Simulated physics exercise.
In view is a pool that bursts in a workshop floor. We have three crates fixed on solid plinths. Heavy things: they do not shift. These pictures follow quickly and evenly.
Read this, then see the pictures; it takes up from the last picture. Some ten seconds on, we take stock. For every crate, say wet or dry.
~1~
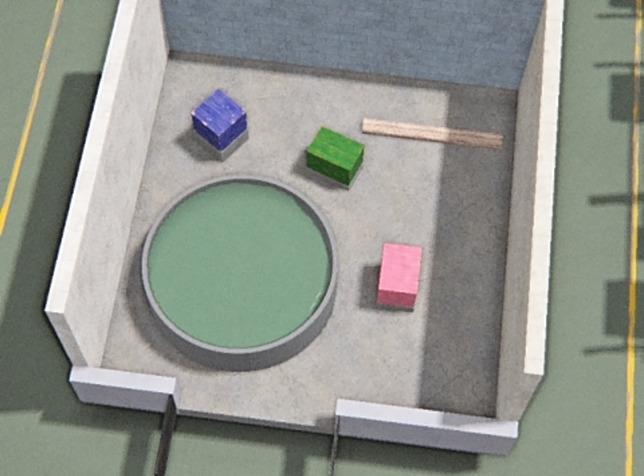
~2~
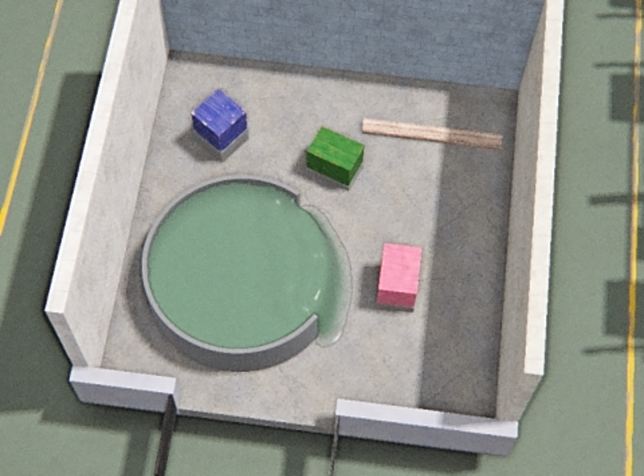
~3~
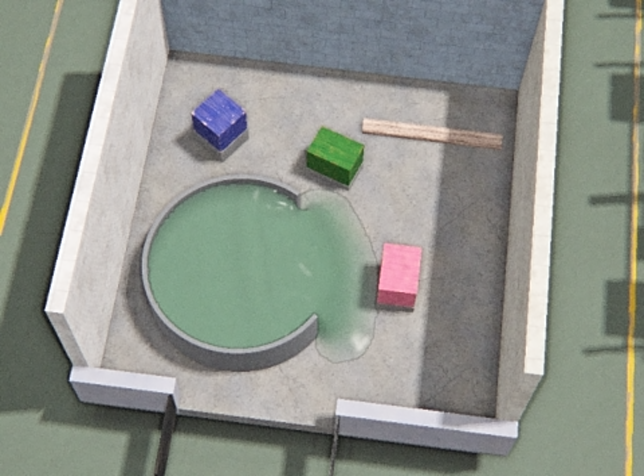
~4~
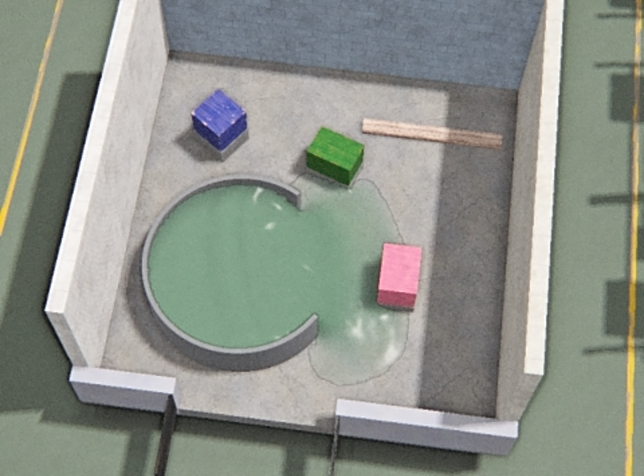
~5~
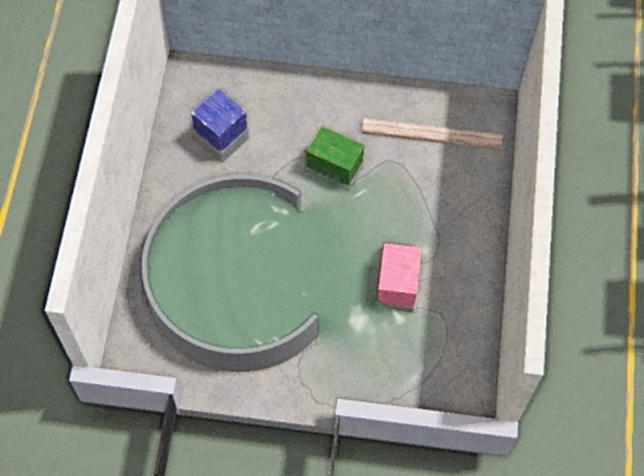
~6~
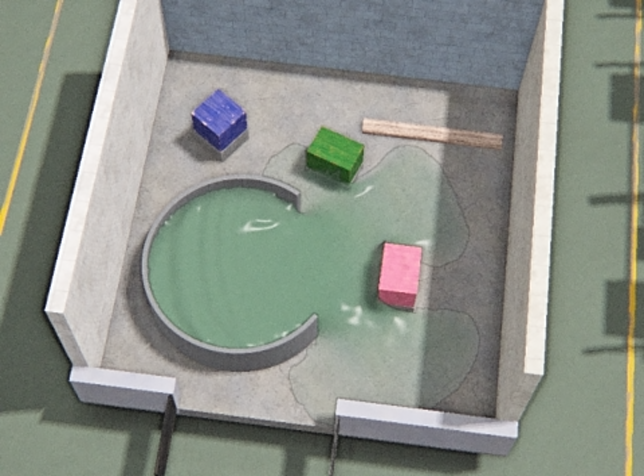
The blue crate is missed by the water, the pink crate is reached by the water, the green crate is reached by the water.
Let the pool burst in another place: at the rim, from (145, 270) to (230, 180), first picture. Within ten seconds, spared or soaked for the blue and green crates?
My take: The blue one gets flooded, while the green one gets flooded.
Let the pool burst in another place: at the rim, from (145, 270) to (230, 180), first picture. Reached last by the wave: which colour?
The pink-painted one comes last.
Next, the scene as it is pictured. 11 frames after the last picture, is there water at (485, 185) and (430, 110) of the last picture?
Going by the order given, the first is inundated and the second inundated.
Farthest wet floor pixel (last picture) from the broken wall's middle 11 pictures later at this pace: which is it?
About (510, 90).
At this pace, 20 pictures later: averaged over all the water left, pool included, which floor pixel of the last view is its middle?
Near pixel (364, 242).
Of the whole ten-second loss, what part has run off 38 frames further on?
I'd say about 25 per cent.
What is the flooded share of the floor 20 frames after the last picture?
Roughly 75 per cent.
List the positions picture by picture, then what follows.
In the first picture, the pool at (240, 263) is whole and still.
In the second picture, water pours out at (332, 265) and has run to a hidden place.
In the third picture, the front is at (338, 357), out from the gap at (331, 267).
In the fourth picture, the front is at (355, 377), out from the gap at (331, 268).
In the fifth picture, the front is at (380, 399), out from the gap at (331, 268).
In the sixth picture, water pours out at (331, 268) and has run to (422, 156).
A moment on, water covers 45 % of the floor; the blue crate water round its plinth, the pink crate water round its plinth, the green crate water round its plinth.
Next, water covers 55 % of the floor; the blue crate water round its plinth, the pink crate water round its plinth, the green crate water round its plinth.
Then, water covers 75 % of the floor; the blue crate water round its plinth, the pink crate water round its plinth, the green crate water round its plinth.
Later, water covers 100 % of the floor; the blue crate water round its plinth, the pink crate water round its plinth, the green crate water round its plinth.
In the end, water covers 100 % of the floor; the blue crate stayed above the water, the pink crate was topped, the green crate was topped.
